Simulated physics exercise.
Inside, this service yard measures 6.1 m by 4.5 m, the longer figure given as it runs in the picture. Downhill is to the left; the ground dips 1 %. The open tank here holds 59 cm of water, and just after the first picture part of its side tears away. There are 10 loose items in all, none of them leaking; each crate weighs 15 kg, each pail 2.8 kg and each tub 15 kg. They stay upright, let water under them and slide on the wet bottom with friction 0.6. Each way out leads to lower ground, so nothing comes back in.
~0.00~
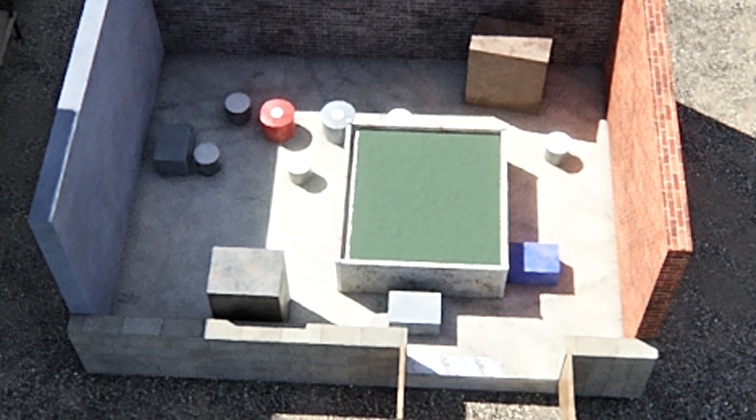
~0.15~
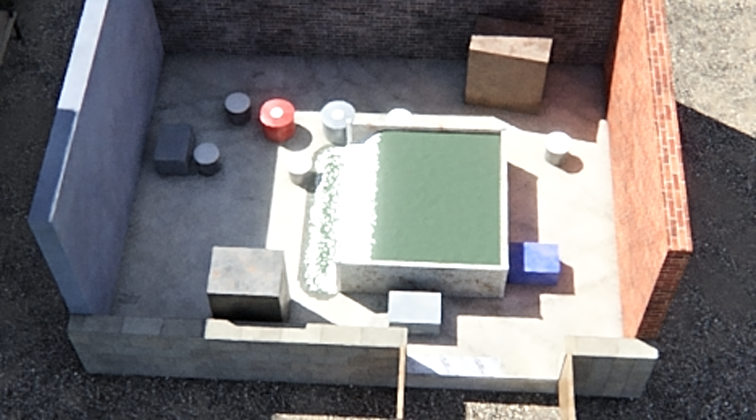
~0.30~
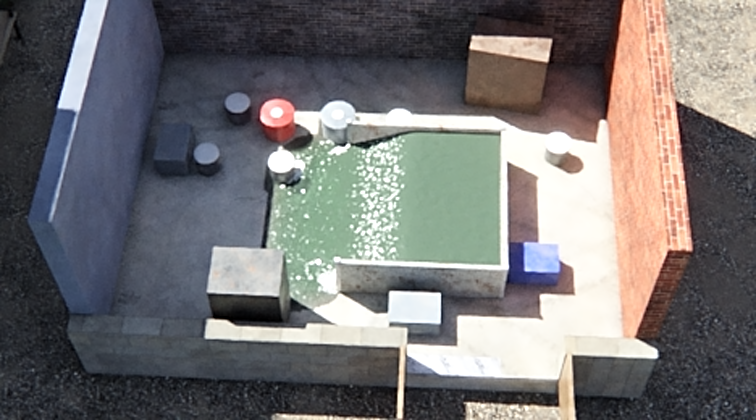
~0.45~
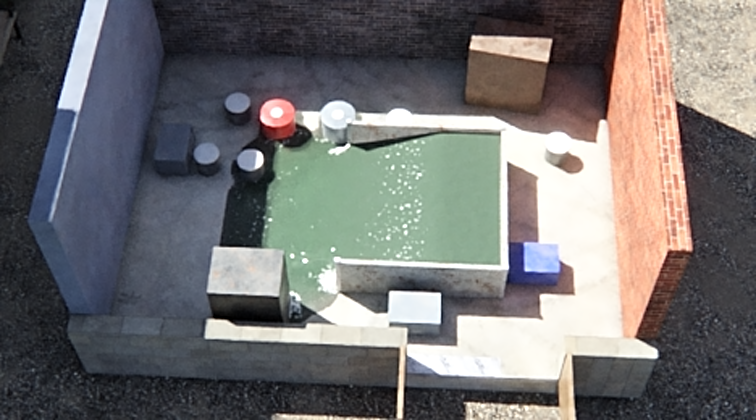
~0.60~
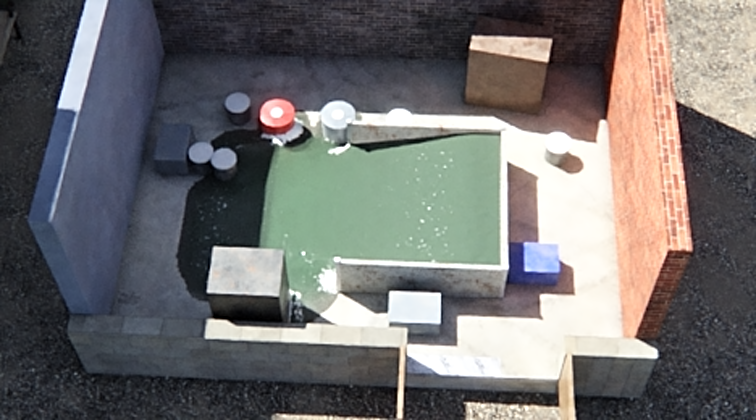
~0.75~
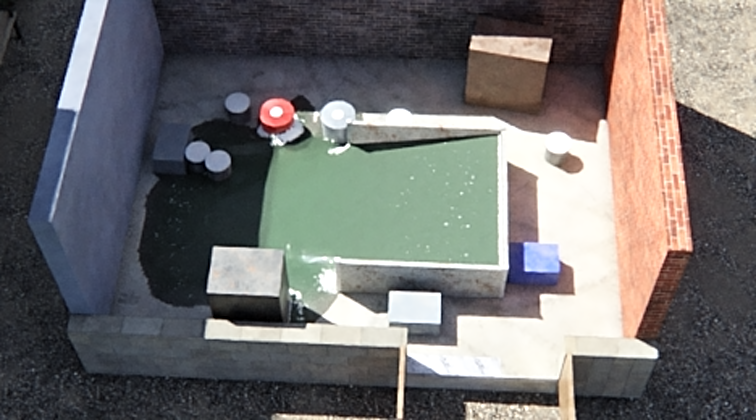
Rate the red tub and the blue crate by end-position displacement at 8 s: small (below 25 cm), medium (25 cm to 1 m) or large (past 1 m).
Red tub: Large; blue crate: Small.
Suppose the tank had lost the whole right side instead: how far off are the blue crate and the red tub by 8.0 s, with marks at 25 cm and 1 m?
The blue crate is swept away, the red tub hardly moves.
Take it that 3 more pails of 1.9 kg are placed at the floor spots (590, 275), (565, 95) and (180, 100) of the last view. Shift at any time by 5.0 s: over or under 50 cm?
First inside the limit, then inside the limit, then outside the limit.
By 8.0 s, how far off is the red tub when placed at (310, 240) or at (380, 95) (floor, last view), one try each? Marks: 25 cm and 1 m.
Try one: It is washed away. Try two: It is washed away.
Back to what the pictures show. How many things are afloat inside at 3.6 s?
My tally comes to 4.
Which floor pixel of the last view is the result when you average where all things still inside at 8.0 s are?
Centred roughly on (472, 181).
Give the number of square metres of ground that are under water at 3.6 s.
Near 19 m2 in all.
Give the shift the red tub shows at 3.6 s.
Displacement by then near 60 cm.
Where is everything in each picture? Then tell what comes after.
The first frame shows the red tub at (277, 113) rests on the ground; the blue crate at (534, 257), on the bottom; water covers 3.8 m2; 0 of 10 have shifted.
The second frame shows the red tub at (277, 113), on the bottom; the blue crate at (534, 257) rests on the ground; 4.9 m2 under water; 0 of 10 have shifted.
The third frame shows the red tub at (277, 113), on the bottom; the blue crate at (534, 257) rests on the ground; water covers 6.0 m2; 1 of 10 have shifted.
The fourth frame shows the red tub at (277, 113), on the bottom; the blue crate at (534, 257) rests on the ground; 7.3 m2 under water; 1 of 10 have shifted.
The fifth frame shows the red tub at (277, 113), on the bottom; the blue crate at (534, 257), on the bottom; water covers 8.7 m2; 2 of 10 have shifted.
The sixth frame shows the red tub at (277, 113) rests on the ground; the blue crate at (534, 257), on the bottom; water covers 10.1 m2; 2 of 10 have shifted.
After 1.6 s the red tub is near (259, 88), 0.5 m from its start, aground; the blue crate is near (534, 257), 0.0 m from its start, aground; 0 of 10 are out; 3 afloat.
After 3.6 s the red tub is near (280, 80), 0.6 m from its start, aground; the blue crate is near (534, 257), 0.0 m from its start, aground; 0 of 10 are out; 4 afloat.
After 5.6 s the red tub is near (418, 97), 1.9 m from its start, aground; the blue crate is near (534, 257), 0.0 m from its start, aground; 0 of 10 are out; 6 afloat.
After 8.0 s the red tub is near (440, 125), 2.1 m from its start, afloat; the blue crate is near (534, 257), 0.0 m from its start, aground; 0 of 10 are out; 6 afloat.
